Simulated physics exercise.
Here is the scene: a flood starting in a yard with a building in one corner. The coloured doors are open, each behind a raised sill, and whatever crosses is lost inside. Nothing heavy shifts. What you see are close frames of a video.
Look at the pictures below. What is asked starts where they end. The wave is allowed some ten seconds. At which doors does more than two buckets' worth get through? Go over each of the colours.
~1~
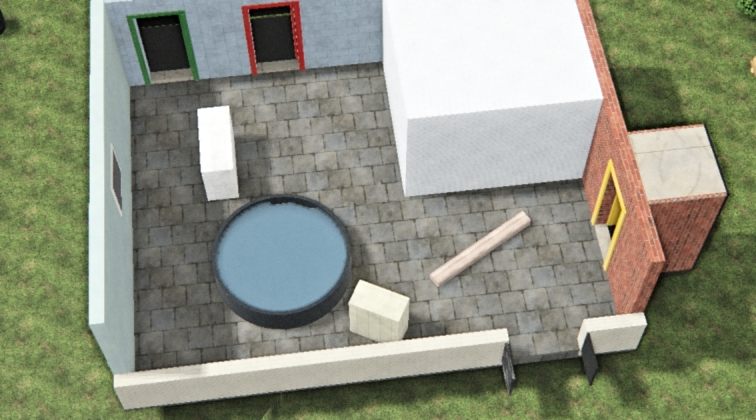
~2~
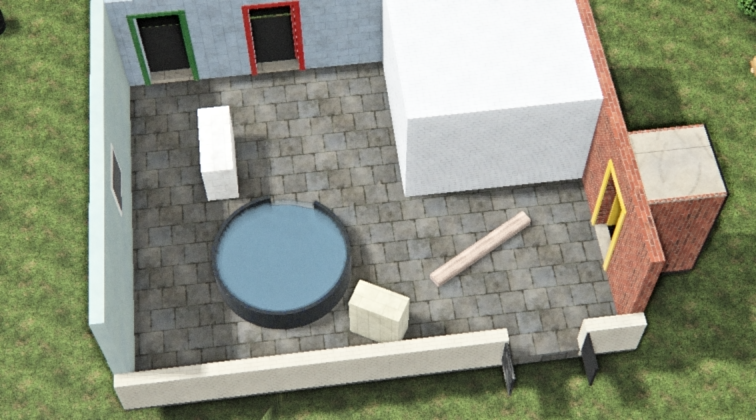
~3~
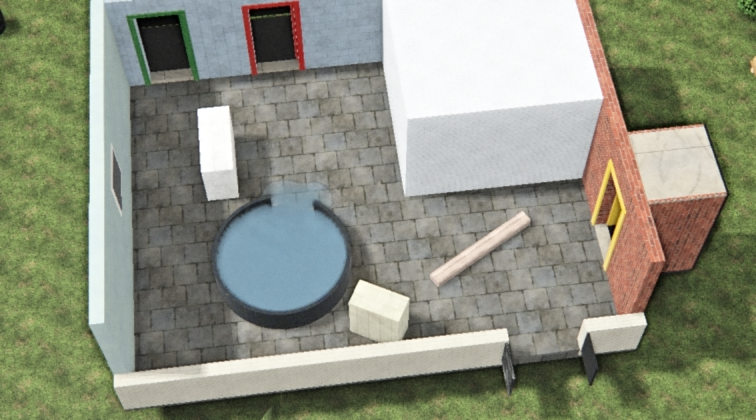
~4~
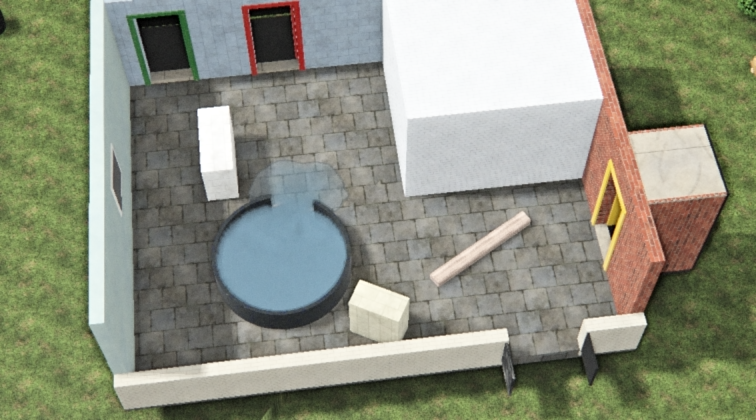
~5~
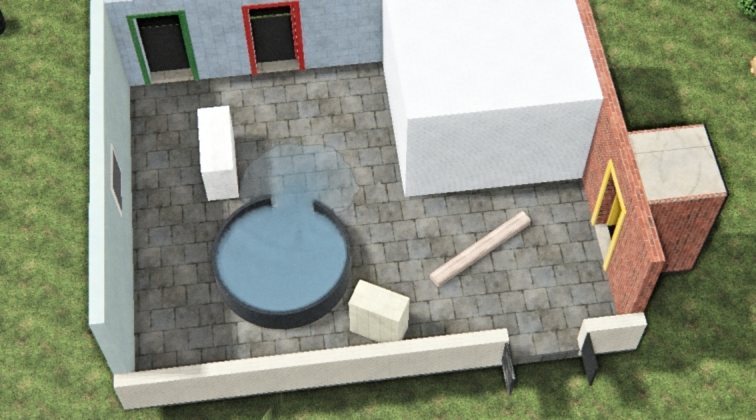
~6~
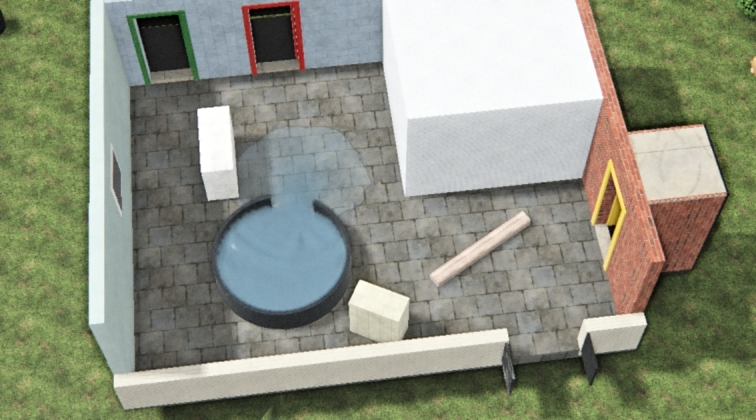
Result: Yellow door: Never tops two buckets; green door: Never tops two buckets; red door: Tops two buckets.
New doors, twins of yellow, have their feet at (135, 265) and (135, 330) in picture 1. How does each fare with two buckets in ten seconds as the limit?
First falls short, then falls short.
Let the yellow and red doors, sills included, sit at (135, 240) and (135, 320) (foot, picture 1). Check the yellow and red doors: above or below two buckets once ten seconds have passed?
Lab note - yellow door under limit, red door under limit.
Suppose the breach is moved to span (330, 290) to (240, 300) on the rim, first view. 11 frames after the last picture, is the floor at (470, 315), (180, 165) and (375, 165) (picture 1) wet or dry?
Point one reached; point two not reached; point three not reached.
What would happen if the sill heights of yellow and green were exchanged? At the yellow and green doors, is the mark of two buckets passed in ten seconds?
I'd say the yellow door comes in under, while the green door tops the mark.
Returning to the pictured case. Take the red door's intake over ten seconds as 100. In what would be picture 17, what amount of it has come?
About 10 %.
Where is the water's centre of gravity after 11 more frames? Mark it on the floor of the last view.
Near (293, 222) in the last view.
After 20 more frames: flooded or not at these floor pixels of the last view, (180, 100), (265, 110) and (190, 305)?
Same order as asked: Drenched; drenched; dry as before.
A moment on, water covers 20 % of the floor; the yellow door not reached, the green door not reached, the red door wet at the sill, nothing in.
Next, water covers 25 % of the floor; the yellow door not reached, the green door not reached, the red door over two buckets in.
Then, water covers 30 % of the floor; the yellow door not reached, the green door wet at the sill, nothing in, the red door far over two buckets in.
Later, water covers 45 % of the floor; the yellow door not reached, the green door wet at the sill, nothing in, the red door far over two buckets in.
In the end, water covers 70 % of the floor; the yellow door not reached, the green door under two buckets in, the red door far over two buckets in.
